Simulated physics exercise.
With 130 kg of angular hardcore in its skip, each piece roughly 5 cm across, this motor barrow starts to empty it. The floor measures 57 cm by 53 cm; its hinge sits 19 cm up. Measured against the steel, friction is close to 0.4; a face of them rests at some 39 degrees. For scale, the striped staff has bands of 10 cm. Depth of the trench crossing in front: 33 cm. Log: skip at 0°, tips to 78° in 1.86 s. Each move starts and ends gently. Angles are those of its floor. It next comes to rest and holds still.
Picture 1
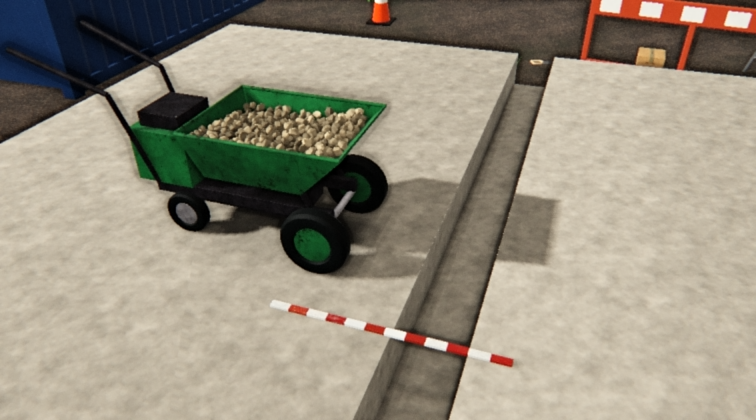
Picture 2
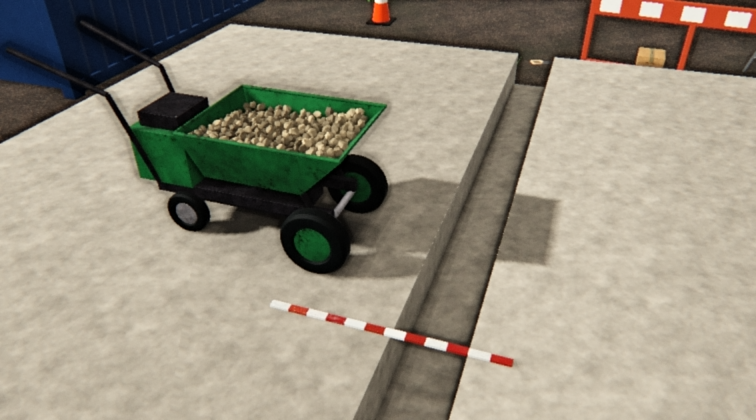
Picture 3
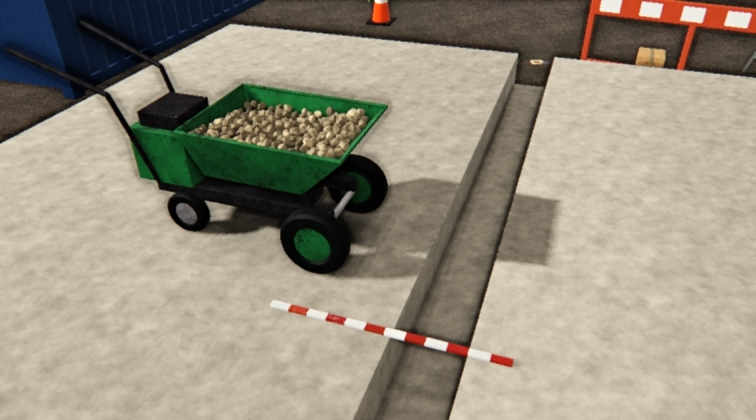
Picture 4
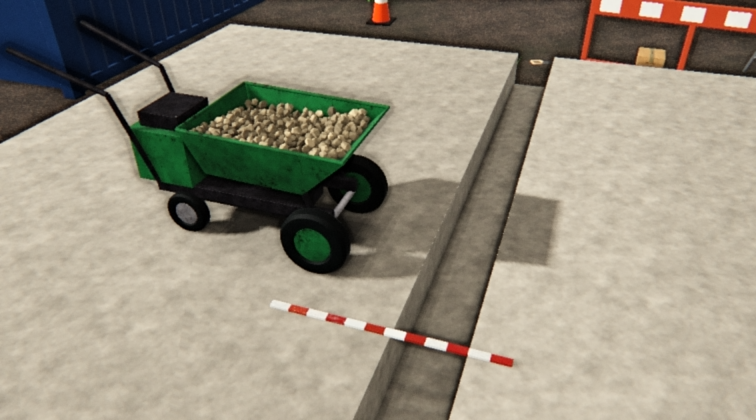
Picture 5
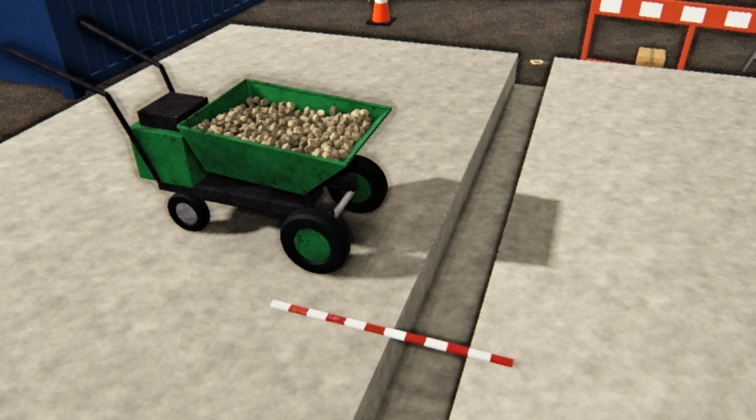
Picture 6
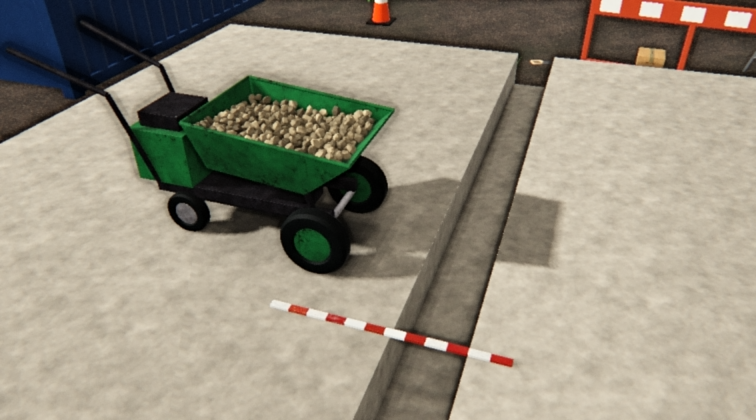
The video shows a green motor barrow loaded with angular stones, standing on pale paving beside a narrow trench crossed by a red-and-white striped staff. The barrow stays in place while its skip tilts slightly, its rear rising a little.
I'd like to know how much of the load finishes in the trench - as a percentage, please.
Somewhere near 99 per cent of it finishes in the trench.
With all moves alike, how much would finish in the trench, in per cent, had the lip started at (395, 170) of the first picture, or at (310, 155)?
Near 20 and near 85 percent.
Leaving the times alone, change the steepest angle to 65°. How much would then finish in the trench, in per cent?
Close to 90 per cent then.
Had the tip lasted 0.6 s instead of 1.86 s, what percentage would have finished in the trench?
It would be near 75 percent.
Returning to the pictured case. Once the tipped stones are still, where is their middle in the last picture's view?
Roughly (460, 297), I'd say.
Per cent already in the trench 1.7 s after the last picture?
75 per cent or so by then.
Then, 1.1 s after the last picture the floor is at 66°, 99 % in the skip, 1 % in the trench; the foremost stones are at (444, 241).
Then, 1.7 s after the last picture the floor is at 78°, 24 % in the skip, 75 % in the trench; the foremost stones are at (498, 278).
Then, 2.0 s after the last picture the floor is at 78°, 3 % in the skip, 97 % in the trench, 1 % past the trench; the foremost stones are at (517, 273).
Then, 4.0 s after the last picture the floor is at 78°, 0 % in the skip, 99 % in the trench, 1 % past the trench; the foremost stones are at (513, 292).
